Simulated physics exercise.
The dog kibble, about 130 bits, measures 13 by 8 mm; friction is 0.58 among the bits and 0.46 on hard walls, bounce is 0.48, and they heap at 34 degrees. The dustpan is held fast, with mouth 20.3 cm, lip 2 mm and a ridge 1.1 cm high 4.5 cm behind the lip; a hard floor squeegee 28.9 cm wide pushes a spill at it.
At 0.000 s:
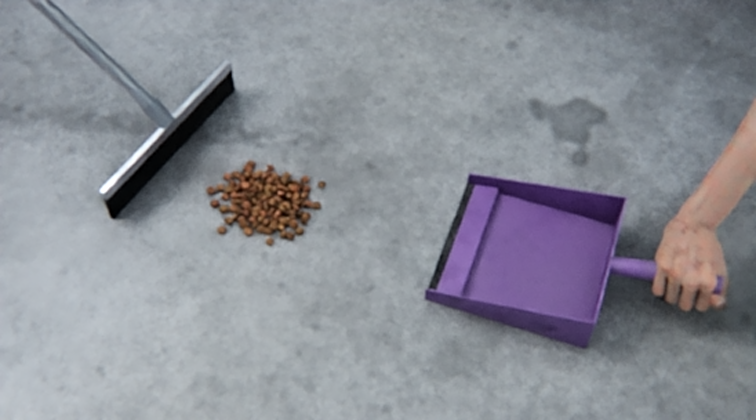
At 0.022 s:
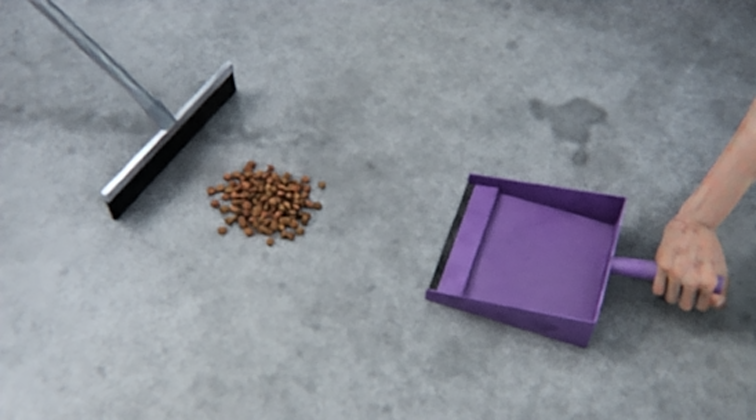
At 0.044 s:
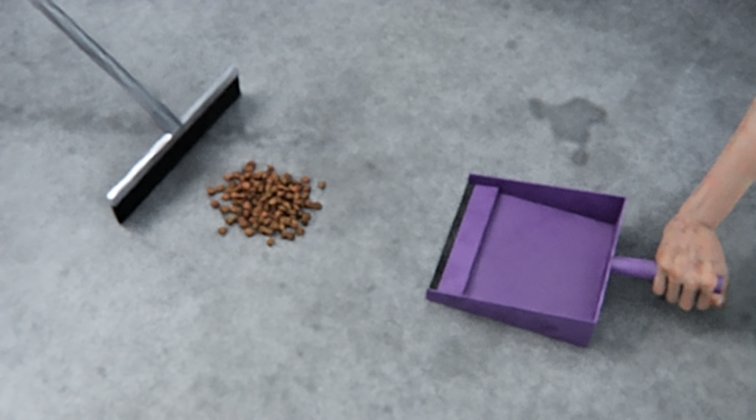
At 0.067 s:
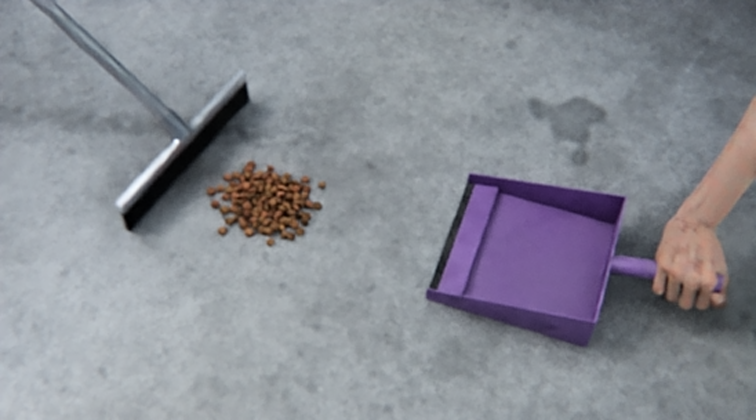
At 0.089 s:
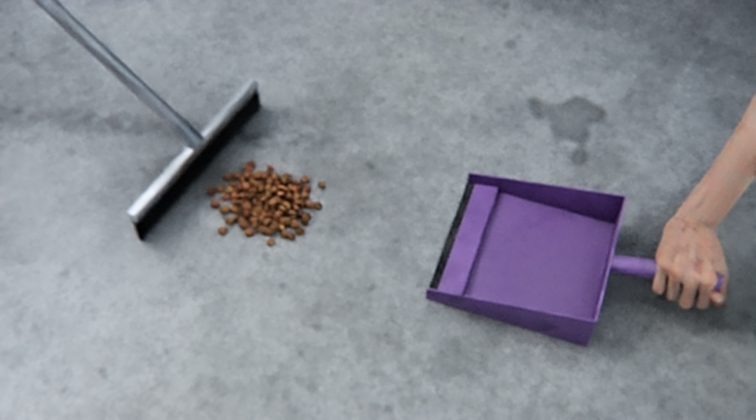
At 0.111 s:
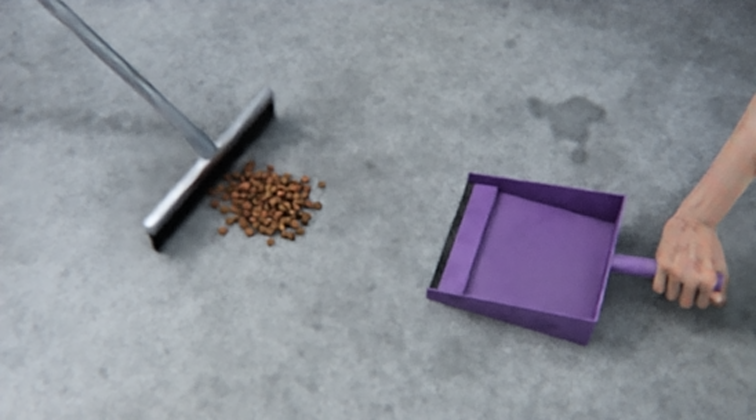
A squeegee with a grey handle and a silver-and-black blade starts at the upper left of a mottled grey floor, seen from above by a still camera. Right of it lies a small heap of brown kibble, and farther right a hand holds a purple dustpan still, near a dark stain. The blade, at first barely moving, slides faster rightward and slightly down, reaching the heap's left edge.
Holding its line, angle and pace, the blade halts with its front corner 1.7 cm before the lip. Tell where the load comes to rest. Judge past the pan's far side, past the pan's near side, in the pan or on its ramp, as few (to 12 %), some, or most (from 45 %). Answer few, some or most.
Past the pan's far side: Few; past the pan's near side: Most; in the pan or on its ramp: Some.
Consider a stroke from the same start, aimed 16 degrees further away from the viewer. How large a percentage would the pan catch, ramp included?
About 50 percent would end up there.
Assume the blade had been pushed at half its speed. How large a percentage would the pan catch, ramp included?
About 10 per cent.
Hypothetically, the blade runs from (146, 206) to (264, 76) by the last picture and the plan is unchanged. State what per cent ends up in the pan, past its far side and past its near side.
The pan gets 20, the far side 0 and the near side 20.
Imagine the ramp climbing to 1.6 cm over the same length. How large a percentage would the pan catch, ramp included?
Close to 30 per cent then.
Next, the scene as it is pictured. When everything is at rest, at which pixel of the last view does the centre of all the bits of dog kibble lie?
Est. centre at rest: (475, 330) px.
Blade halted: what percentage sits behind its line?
Roughly 0 per cent.
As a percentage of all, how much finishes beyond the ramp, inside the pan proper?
Estimate: Near 20 per cent of all.
After 0.23 s, middle of the blade 19 cm from the lip; 0 % over the lip, far side 0 %, near side 20 %.
After 0.32 s, middle of the blade 8 cm from the lip; 0 % over the lip, far side 0 %, near side 45 %.
Then, at 0.54 s, middle of the blade 5 cm from the lip; 35 % over the lip, far side 0 %, near side 55 %.
In the end, at 1.3 s, far side 0 %, near side 55 %, pan 30 %, in front of the lip or behind the blade 15 %.
